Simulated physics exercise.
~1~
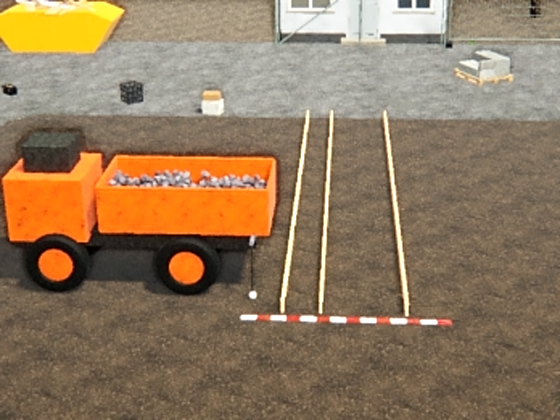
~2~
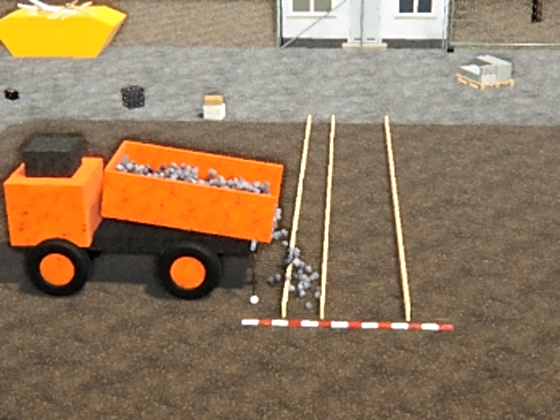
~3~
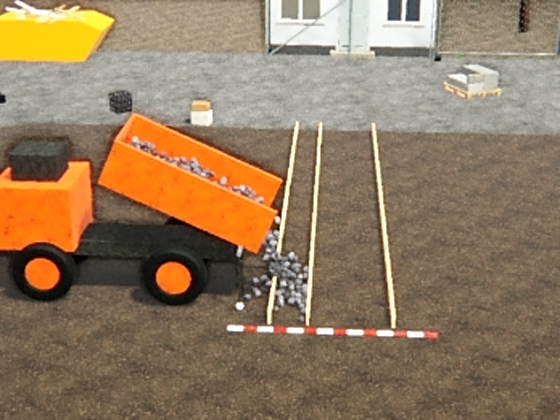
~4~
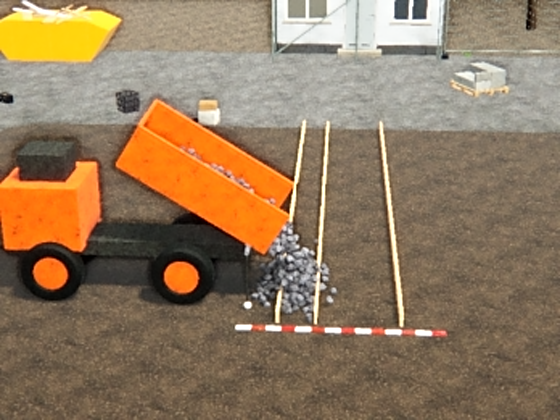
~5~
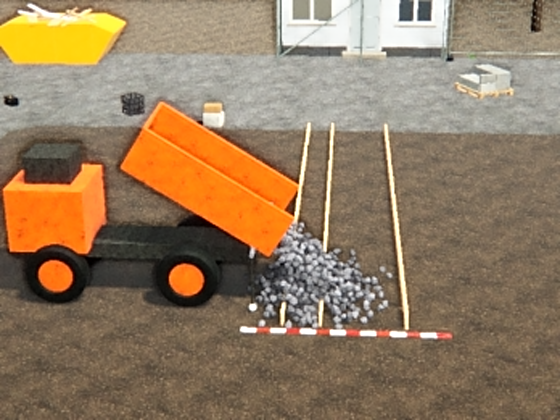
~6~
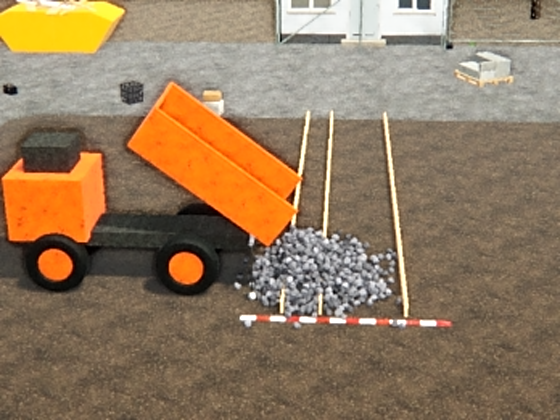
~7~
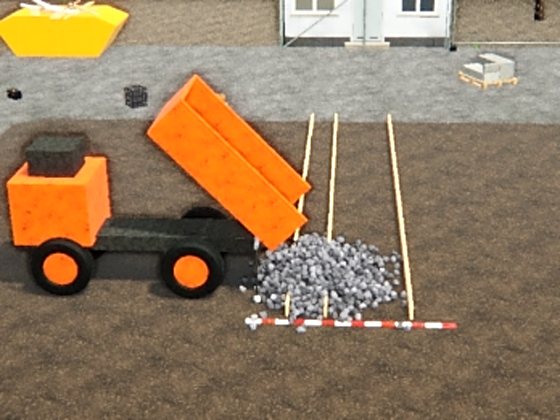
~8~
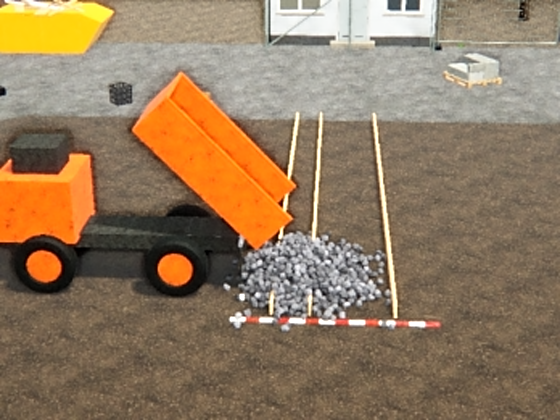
On a brown dirt yard seen from above and to the side, with a grey strip, a pale building and a yellow skip full of scraps behind, the camera sways slightly. An orange tipper truck loaded with grey stones stands at the left, beside three pale boards laid on the ground and a red and white striped pole. The truck's body tilts up, and stones spill from its right end. It pauses while the heap spreads right across the boards, then tips steeper and empties. Finally the raised body stays still above a broad grey pile.
